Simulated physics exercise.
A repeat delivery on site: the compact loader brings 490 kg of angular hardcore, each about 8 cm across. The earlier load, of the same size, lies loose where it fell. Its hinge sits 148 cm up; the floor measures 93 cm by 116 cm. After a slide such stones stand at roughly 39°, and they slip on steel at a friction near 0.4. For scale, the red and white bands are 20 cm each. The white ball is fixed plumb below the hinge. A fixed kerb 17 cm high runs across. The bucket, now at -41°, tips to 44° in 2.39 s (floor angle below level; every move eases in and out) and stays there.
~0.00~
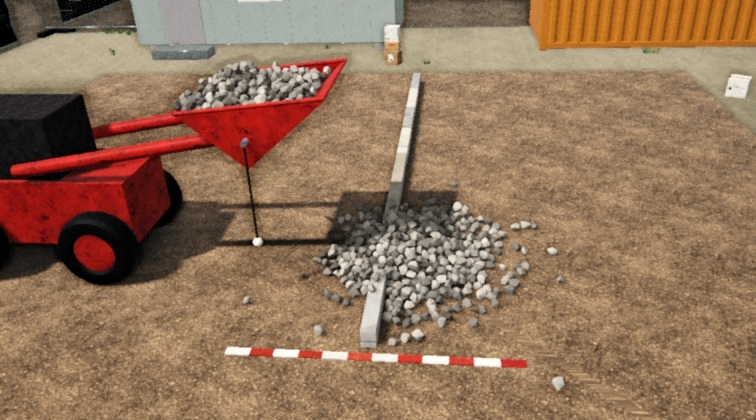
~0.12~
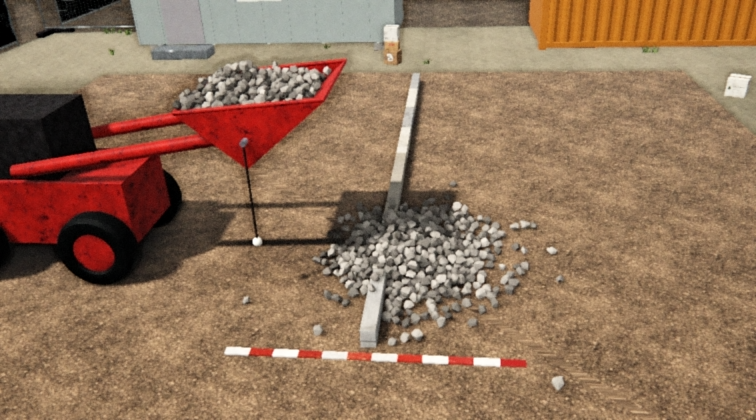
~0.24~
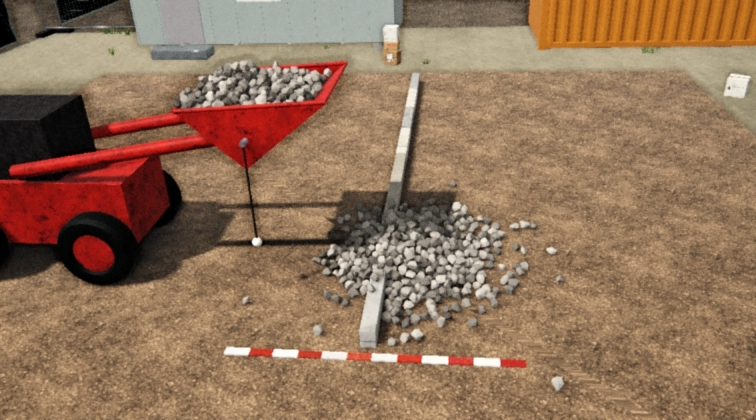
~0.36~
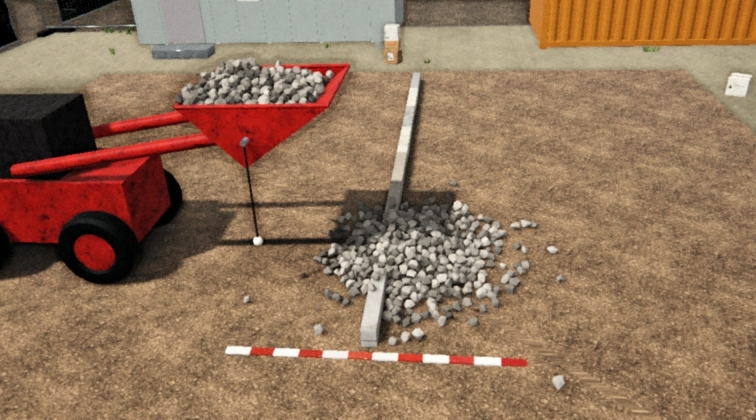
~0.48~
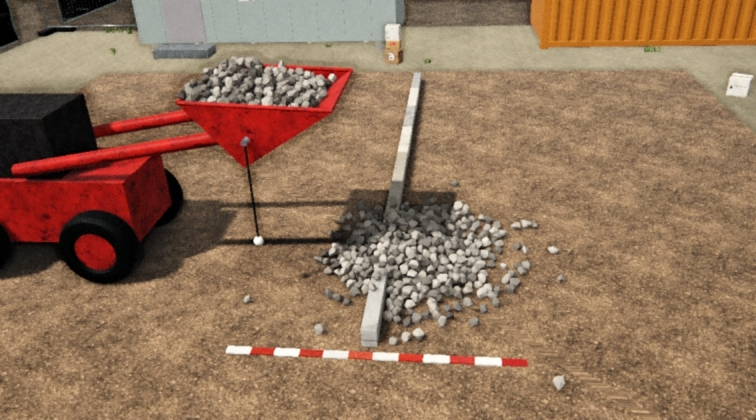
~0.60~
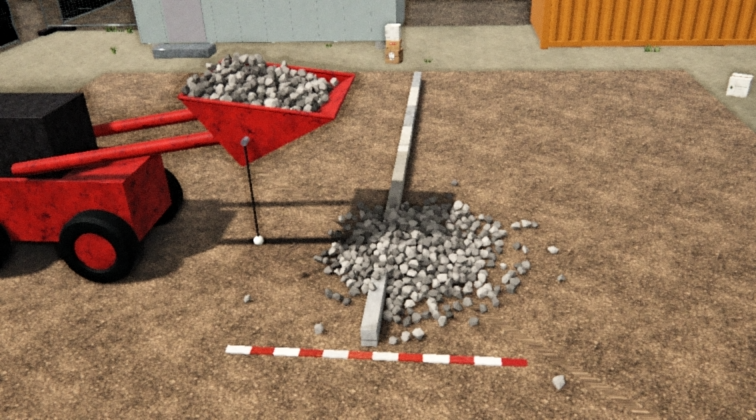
At first, a red loader on the left holds a raised bucket full of grey stones beside a loose pile lying across a pale kerb, almost motionless. Then the bucket slowly tilts back a little, its right edge rising slightly, while the stones shift only faintly and the pile stays still.
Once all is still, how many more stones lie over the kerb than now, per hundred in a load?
About 13 per cent.
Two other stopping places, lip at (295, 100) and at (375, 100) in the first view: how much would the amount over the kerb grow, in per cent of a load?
About 0 and 70 per cent.
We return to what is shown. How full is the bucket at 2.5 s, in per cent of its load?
Roughly 10 per cent is still inside.
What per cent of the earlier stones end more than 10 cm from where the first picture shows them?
About 0 per cent.
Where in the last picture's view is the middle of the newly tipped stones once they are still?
Around (358, 240).
After 1.8 s the floor is at 31°; in per cent of one load, 95 in the bucket, 29 on this side of the kerb, 77 over the kerb; the foremost stones are at (537, 257).
After 2.5 s the floor is at 44°; in per cent of one load, 11 in the bucket, 106 on this side of the kerb, 84 over the kerb; the foremost stones are at (537, 257).
After 2.8 s the floor is at 44°; in per cent of one load, 0 in the bucket, 112 on this side of the kerb, 88 over the kerb; the foremost stones are at (537, 257).
After 5.6 s the floor is at 44°; in per cent of one load, 0 in the bucket, 110 on this side of the kerb, 90 over the kerb; the foremost stones are at (537, 257). Net gain over the kerb, 13.
